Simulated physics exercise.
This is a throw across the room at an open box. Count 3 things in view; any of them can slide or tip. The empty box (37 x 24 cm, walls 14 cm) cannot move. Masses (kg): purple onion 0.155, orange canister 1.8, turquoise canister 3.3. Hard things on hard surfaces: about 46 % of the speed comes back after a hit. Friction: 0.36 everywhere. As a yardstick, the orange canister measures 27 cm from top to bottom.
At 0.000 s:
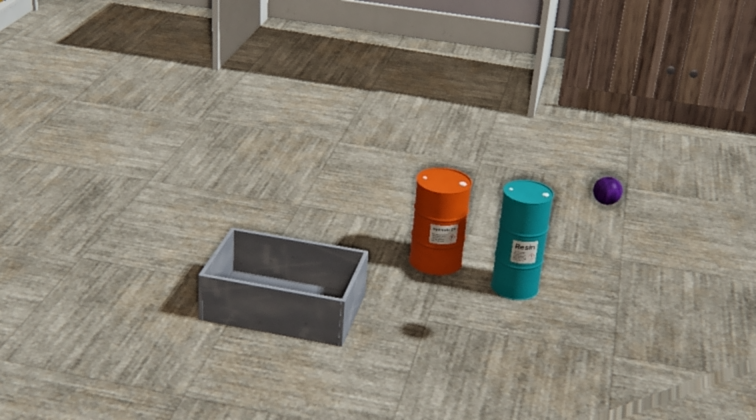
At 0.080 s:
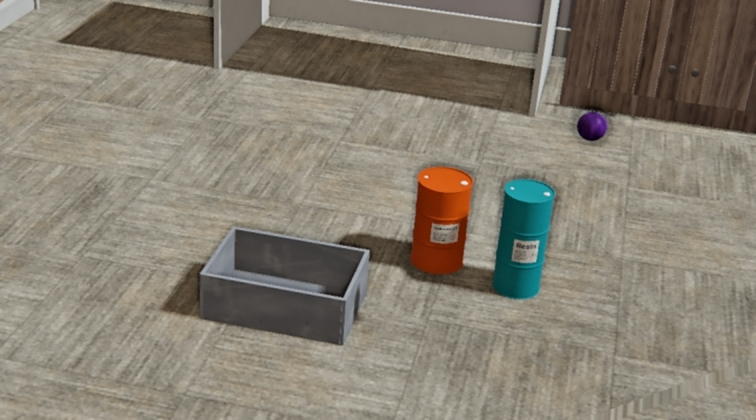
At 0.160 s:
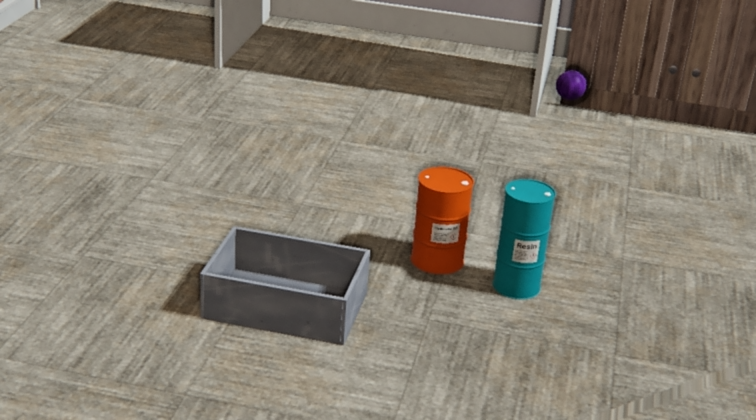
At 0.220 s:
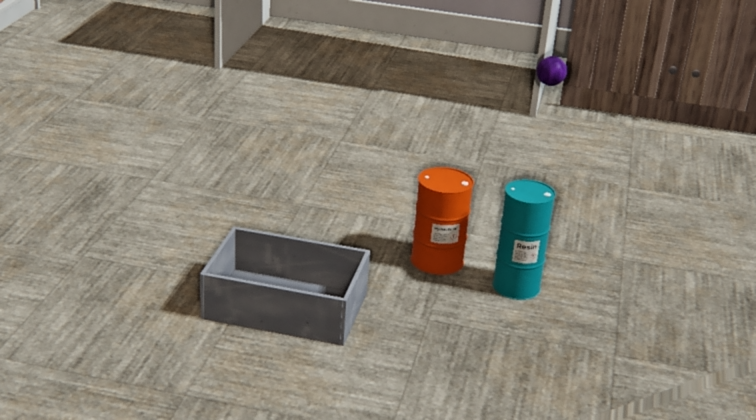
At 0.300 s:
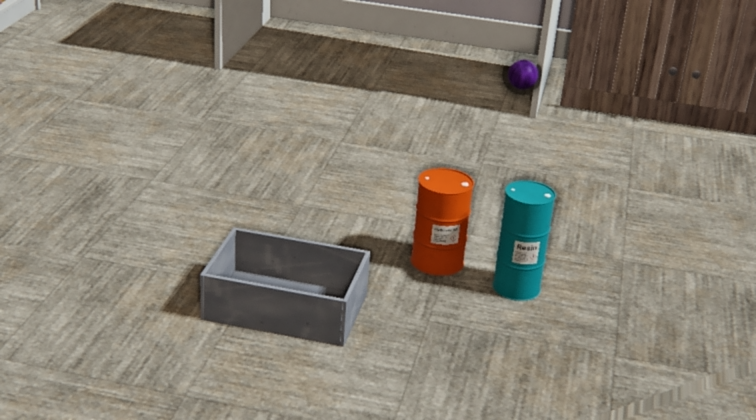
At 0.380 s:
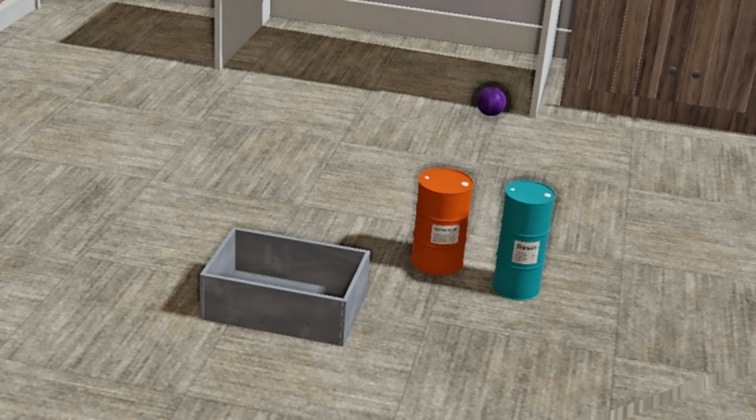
A purple ball, tossed across the room, rose up and to the left past the turquoise and orange barrels, then curved downward, while the barrels and the open gray box stayed still.
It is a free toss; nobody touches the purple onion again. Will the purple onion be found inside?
It winds up outside it.
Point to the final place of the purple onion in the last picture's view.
At about (417, 317).
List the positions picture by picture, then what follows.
In the first picture, 79 cm from the box's middle; purple onion (608, 191); orange canister (440, 222).
In the second picture, 73 cm from the box's middle; purple onion (592, 126); orange canister (441, 221).
In the third picture, 66 cm from the box's middle; purple onion (571, 85); orange canister (442, 221).
In the fourth picture, 61 cm from the box's middle; purple onion (552, 71); orange canister (442, 221).
In the fifth picture, 55 cm from the box's middle; purple onion (523, 75); orange canister (442, 222).
In the sixth picture, 48 cm from the box's middle; purple onion (491, 102); orange canister (442, 222).
After 0.58 s, 32 cm from the box's middle; purple onion near (408, 261).
After 0.78 s, 24 cm from the box's middle; purple onion near (378, 273).
After 0.98 s, onion outside, 29 cm from the box's middle; purple onion near (392, 307).
In the end (2.5 s), onion outside, 36 cm from the box's middle; the bystanders under 10 cm from the start. At the end, from the last picture's camera, purple onion near (417, 317).
